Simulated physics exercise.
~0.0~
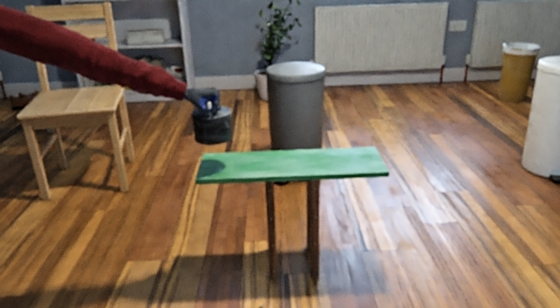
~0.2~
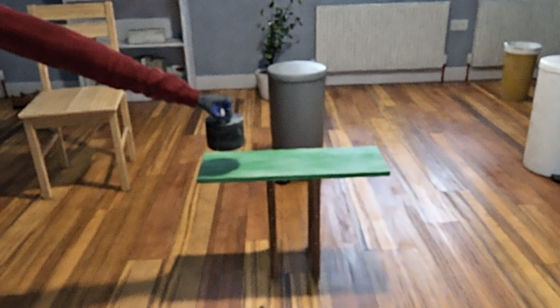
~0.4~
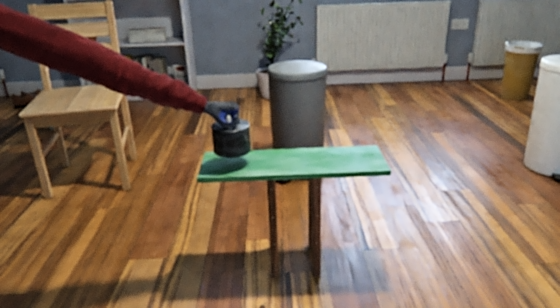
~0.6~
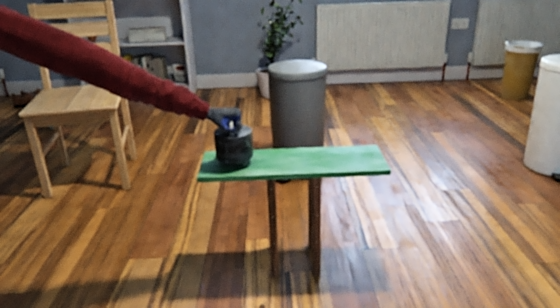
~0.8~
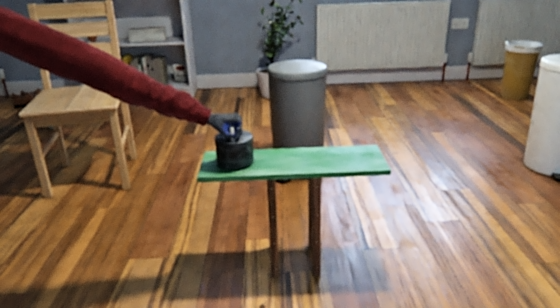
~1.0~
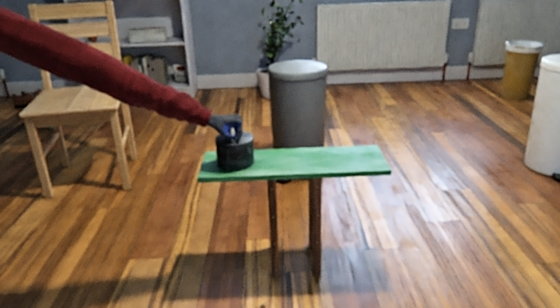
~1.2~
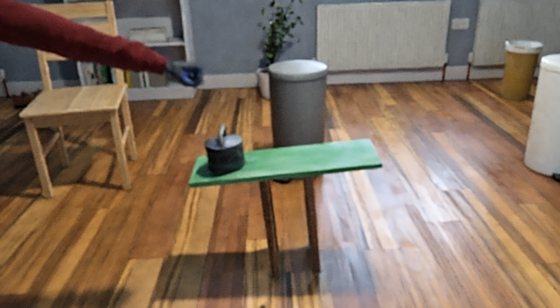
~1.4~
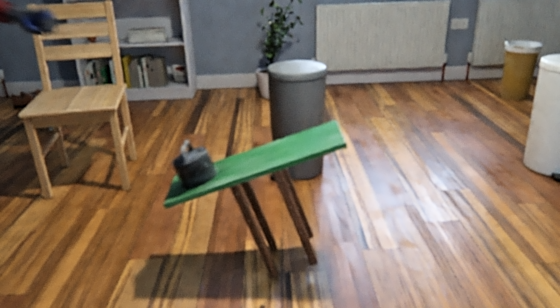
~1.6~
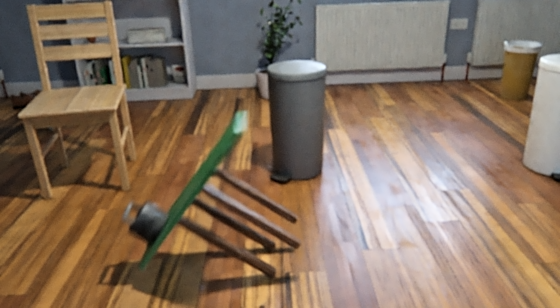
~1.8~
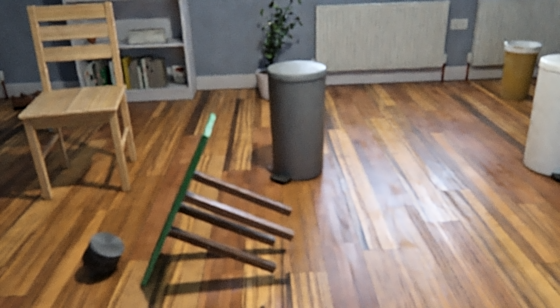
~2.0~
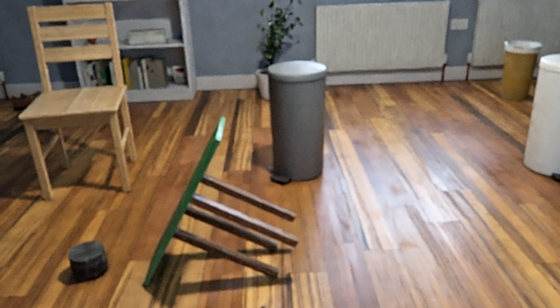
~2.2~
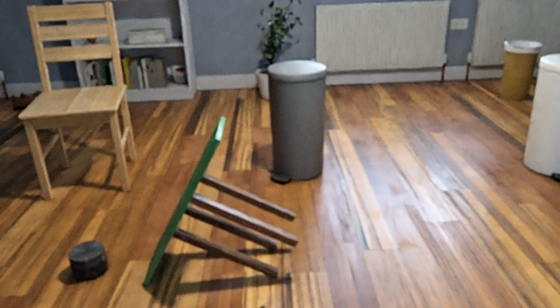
In a wood-floored room, a hand releases a dark object, and the green stand topples left.
